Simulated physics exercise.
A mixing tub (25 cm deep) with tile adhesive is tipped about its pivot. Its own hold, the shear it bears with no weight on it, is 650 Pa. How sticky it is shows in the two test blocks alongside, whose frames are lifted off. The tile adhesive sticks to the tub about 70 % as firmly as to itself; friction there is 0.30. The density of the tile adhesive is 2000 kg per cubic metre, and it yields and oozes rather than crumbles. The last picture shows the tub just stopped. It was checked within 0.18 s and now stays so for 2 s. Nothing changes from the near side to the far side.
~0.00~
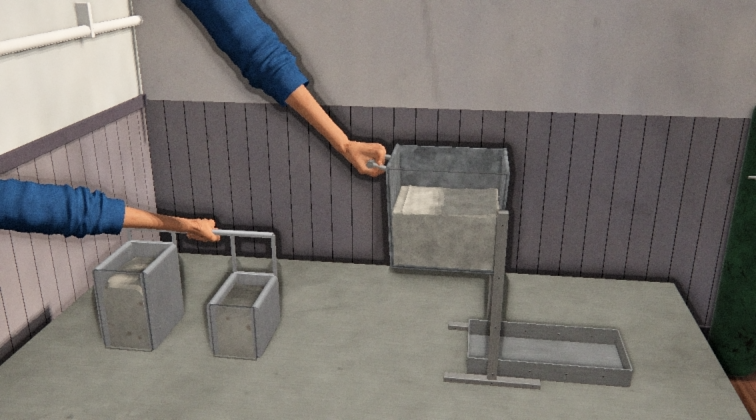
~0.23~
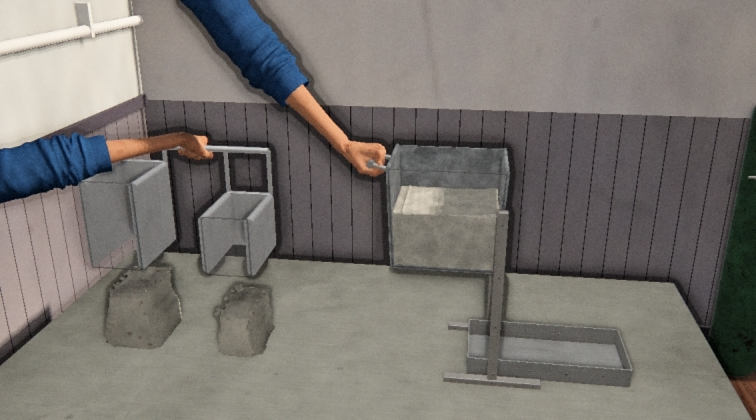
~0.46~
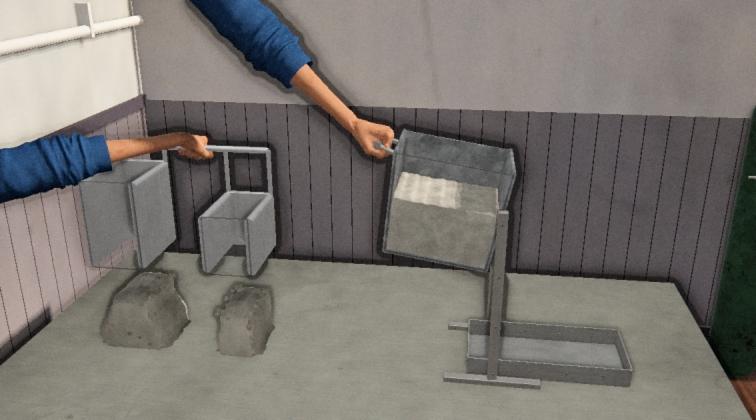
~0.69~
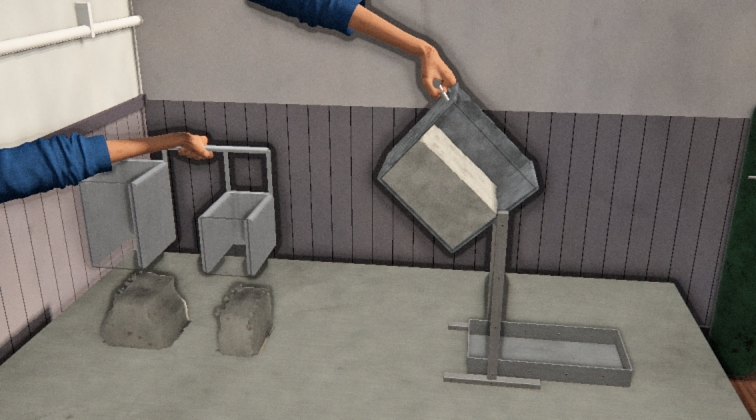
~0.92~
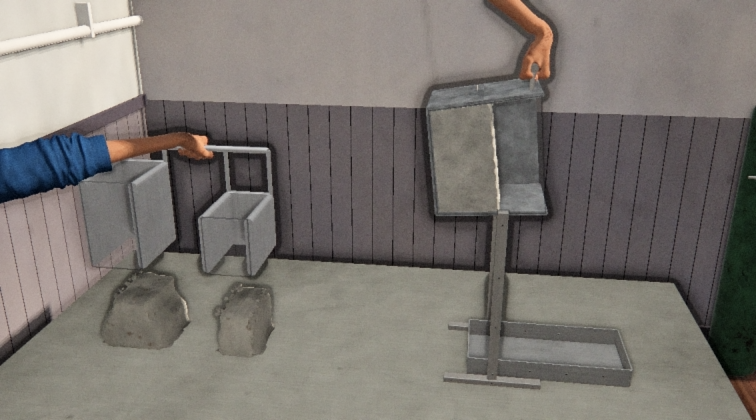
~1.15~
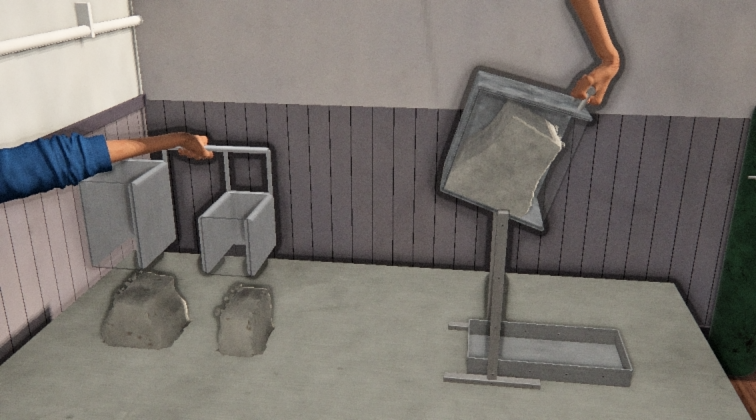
Two box moulds were lifted by a hand off grey blocks, which slumped slightly, and then another hand swung a clear-sided tub of grey paste over to the right until the paste bulged toward its open side.
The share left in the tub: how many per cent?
The share left in the tub is near 37 %.
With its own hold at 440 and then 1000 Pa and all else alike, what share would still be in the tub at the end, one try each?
In turn about 30 %, 45 %.
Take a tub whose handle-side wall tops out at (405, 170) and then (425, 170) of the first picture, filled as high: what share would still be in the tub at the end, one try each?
In turn about 40 %, 50 %.
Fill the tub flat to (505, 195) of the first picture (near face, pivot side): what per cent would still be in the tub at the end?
In that case some 30 per cent.
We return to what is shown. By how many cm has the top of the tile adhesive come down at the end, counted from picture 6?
Some 14 cm.
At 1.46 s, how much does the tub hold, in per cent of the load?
Some 40 per cent.
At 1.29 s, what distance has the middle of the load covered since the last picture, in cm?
Some 10 cm.
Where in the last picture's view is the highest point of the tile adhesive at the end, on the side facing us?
Around (458, 175).
After 1.29 s, the tub is at 107 degrees and holds 65 %.
After 1.46 s, the tub is at 107 degrees and holds 38 %.
After 1.63 s, the tub is at 107 degrees and holds 38 %.
After 1.80 s, the tub is at 107 degrees and holds 38 %.
After 3.15 s, the tub is at 107 degrees and holds 37 %.
